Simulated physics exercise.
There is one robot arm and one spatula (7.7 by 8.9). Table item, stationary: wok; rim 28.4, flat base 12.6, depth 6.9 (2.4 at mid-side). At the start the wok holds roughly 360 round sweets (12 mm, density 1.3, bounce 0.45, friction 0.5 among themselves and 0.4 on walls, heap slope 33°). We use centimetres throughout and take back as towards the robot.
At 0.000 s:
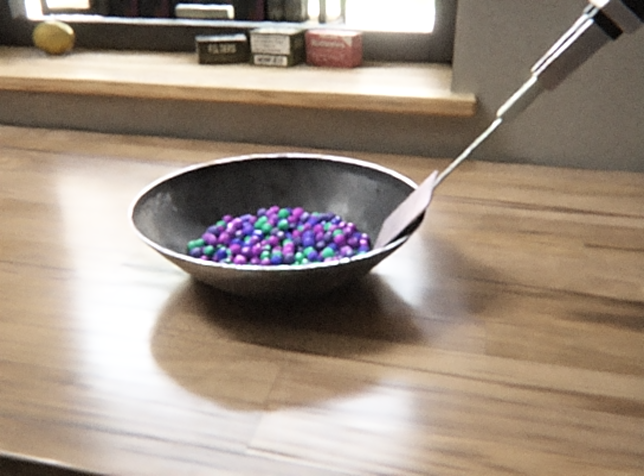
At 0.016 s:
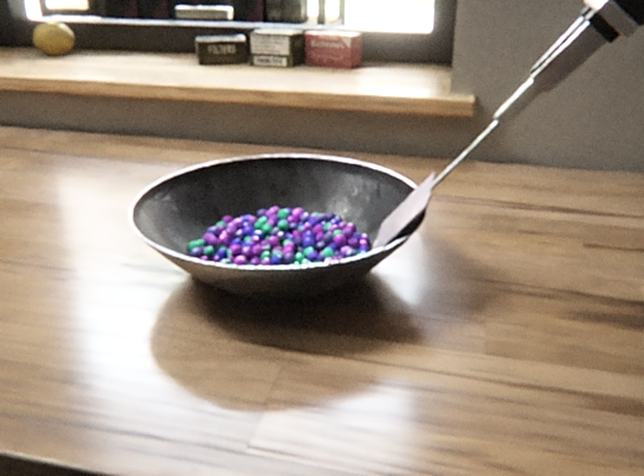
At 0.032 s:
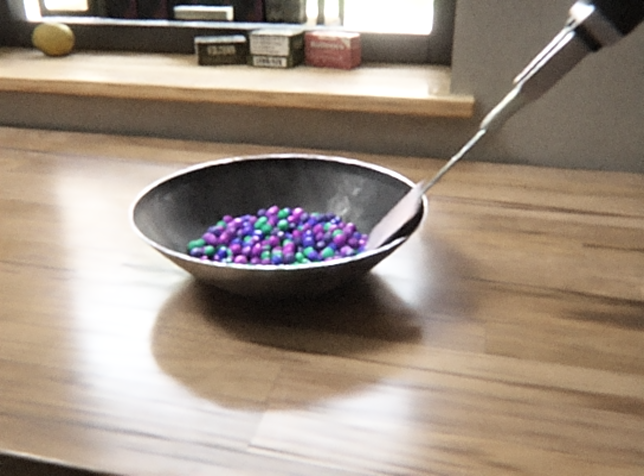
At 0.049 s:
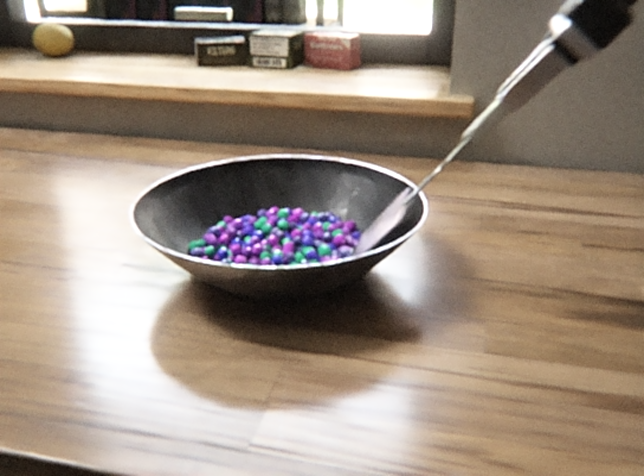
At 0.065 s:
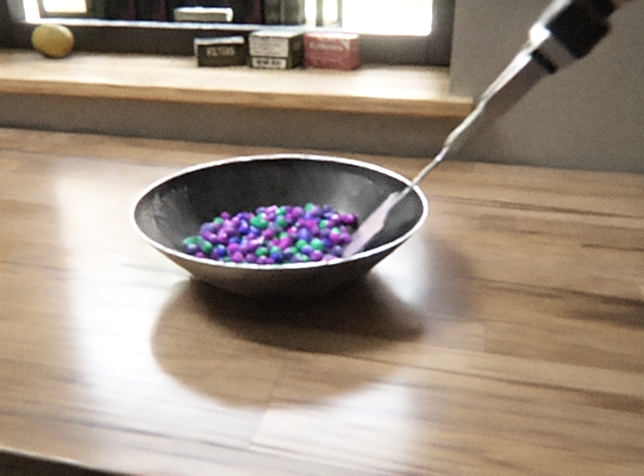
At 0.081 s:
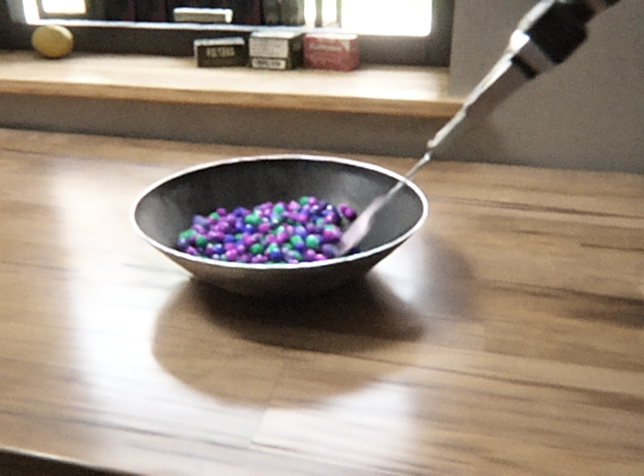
A dark, wide wok holding a heap of small round sweets in purple, blue, magenta and green sits on a glossy wooden counter, seen from slightly above by a still camera. Behind it, a yellow fruit and three small boxes rest on a wooden windowsill. From the right, a robot arm slides a spatula leftward inside the wok, nudging the sweets slightly left.
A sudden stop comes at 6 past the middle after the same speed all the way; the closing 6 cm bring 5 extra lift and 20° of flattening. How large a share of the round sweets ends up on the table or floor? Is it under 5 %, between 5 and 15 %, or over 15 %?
It is between 5 and 15 %.
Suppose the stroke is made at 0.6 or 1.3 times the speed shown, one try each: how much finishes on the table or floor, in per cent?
The two tries give roughly 0 and 15 in a hundred.
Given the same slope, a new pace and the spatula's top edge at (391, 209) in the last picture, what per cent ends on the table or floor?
Roughly 0 per cent.
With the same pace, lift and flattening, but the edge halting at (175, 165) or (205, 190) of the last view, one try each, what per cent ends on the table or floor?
Try 1: Approx. 35 %; try 2: Approx. 20 %.
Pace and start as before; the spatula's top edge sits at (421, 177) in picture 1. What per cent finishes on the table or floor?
Roughly 10%.
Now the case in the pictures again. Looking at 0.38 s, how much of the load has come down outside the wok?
4 %.
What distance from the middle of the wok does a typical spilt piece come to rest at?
Roughly 32 centimetres.
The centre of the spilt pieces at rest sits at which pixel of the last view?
Centre of the spill: Approx. (7, 244).
After 0.12 s, sloping 51°, highest piece 5 above the table; 363 in the wok.
After 0.16 s, sloping 43°, highest piece 6 above the table; 363 in the wok.
After 0.38 s, sloping 31°, highest piece 9 above the table; 336 in the wok, 15 on the table or floor, 12 on the blade or in flight.
After 1.43 s, sloping 31°, highest piece 7 above the table; 335 in the wok, 28 on the table or floor.
In the end, 335 in the wok, 28 on the table or floor. That is 8 % on the table or floor.
